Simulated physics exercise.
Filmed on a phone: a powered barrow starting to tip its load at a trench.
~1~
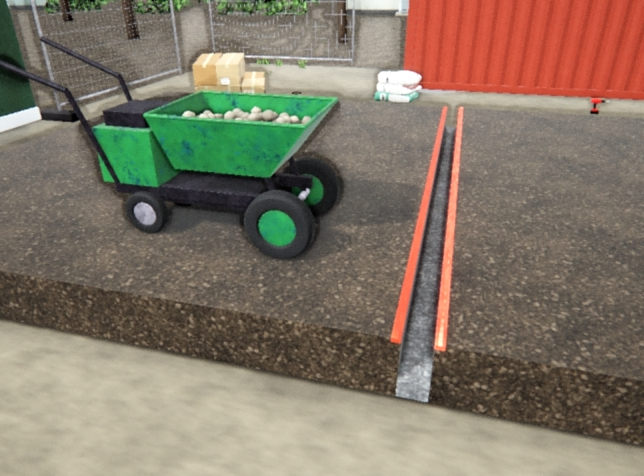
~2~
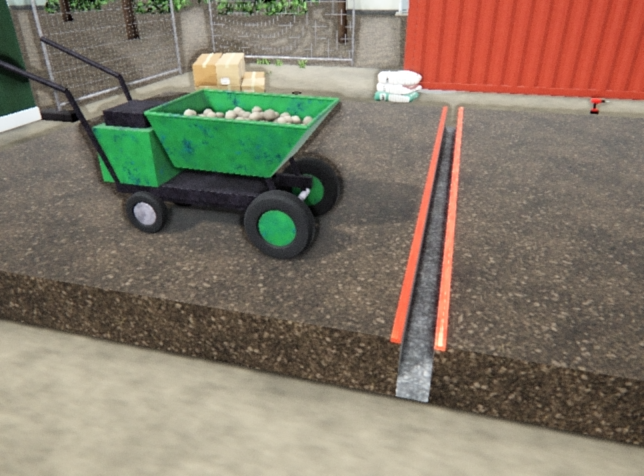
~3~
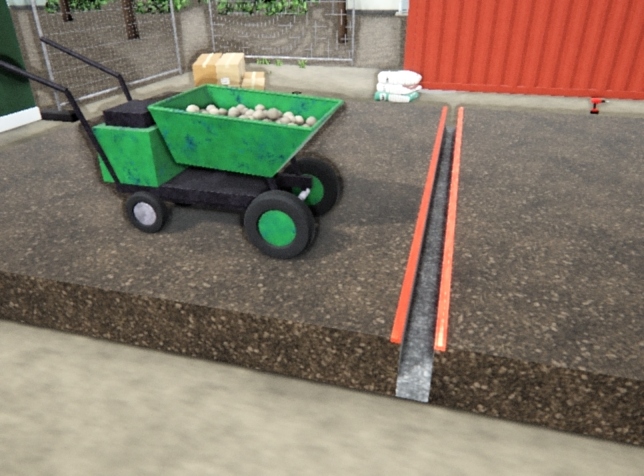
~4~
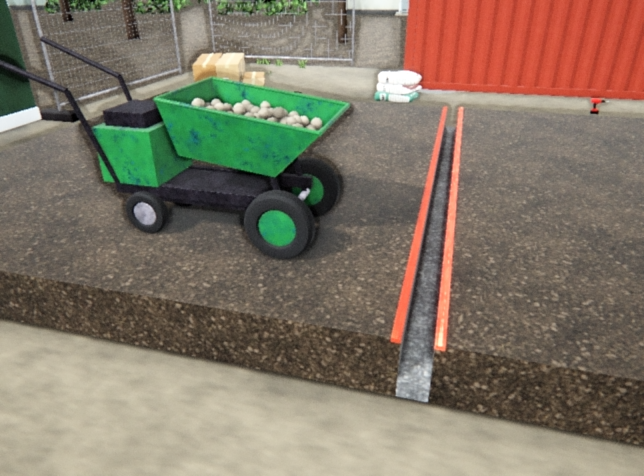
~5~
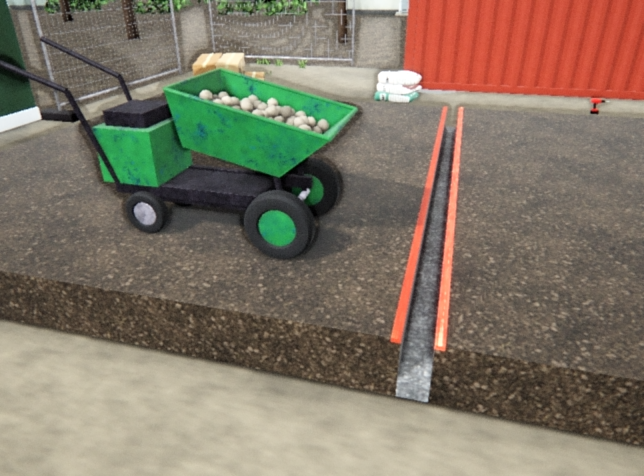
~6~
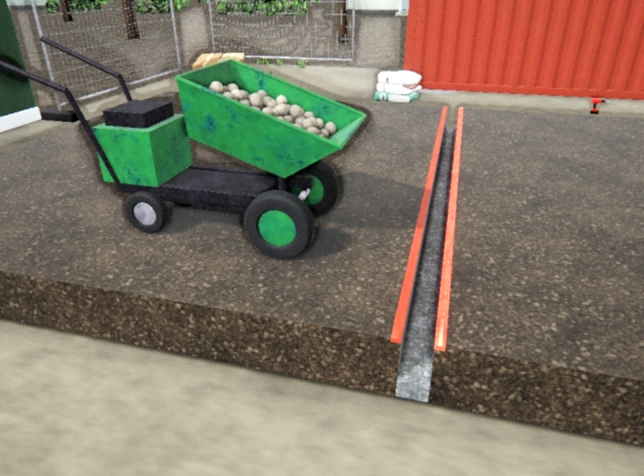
To begin with, a green powered barrow loaded with rounded stones stands with its skip level, to the left of a narrow trench edged by orange strips. The skip then tilts gradually, its back rising and its front lip dipping toward the right, until it is clearly tipped, while the wheels stay put.
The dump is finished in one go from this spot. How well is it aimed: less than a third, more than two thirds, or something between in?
In the trench: From one third to two thirds.
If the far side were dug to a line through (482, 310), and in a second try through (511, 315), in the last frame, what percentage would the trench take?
Near 80 % and 80 %.
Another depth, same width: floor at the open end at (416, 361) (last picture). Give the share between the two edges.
It comes to 40 per cent or so.
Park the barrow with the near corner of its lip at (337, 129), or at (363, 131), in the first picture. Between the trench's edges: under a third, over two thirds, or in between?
The first try: The middle third. The second: Less than a third.
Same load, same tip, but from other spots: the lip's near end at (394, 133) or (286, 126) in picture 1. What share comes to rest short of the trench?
In turn 0 and 30 in a hundred.
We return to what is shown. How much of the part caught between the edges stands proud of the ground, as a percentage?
About 5 per cent.
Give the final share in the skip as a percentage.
Near 10 %.
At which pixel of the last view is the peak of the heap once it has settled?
Close to (412, 236).
Just after the last frame, skip tipped steeply; every one in the skip.
A moment on, skip tipped right over; roughly two thirds in the skip; about a tenth short of the trench; about a tenth in or heaped over the trench; just a few beyond it; just a few falling.
Further on, skip tipped right over; roughly a quarter in the skip; about a tenth short of the trench; roughly half in or heaped over the trench; roughly a quarter beyond it.
When it is over, skip tipped right over; about a tenth in the skip; about a tenth short of the trench; roughly half in or heaped over the trench; roughly a quarter beyond it.
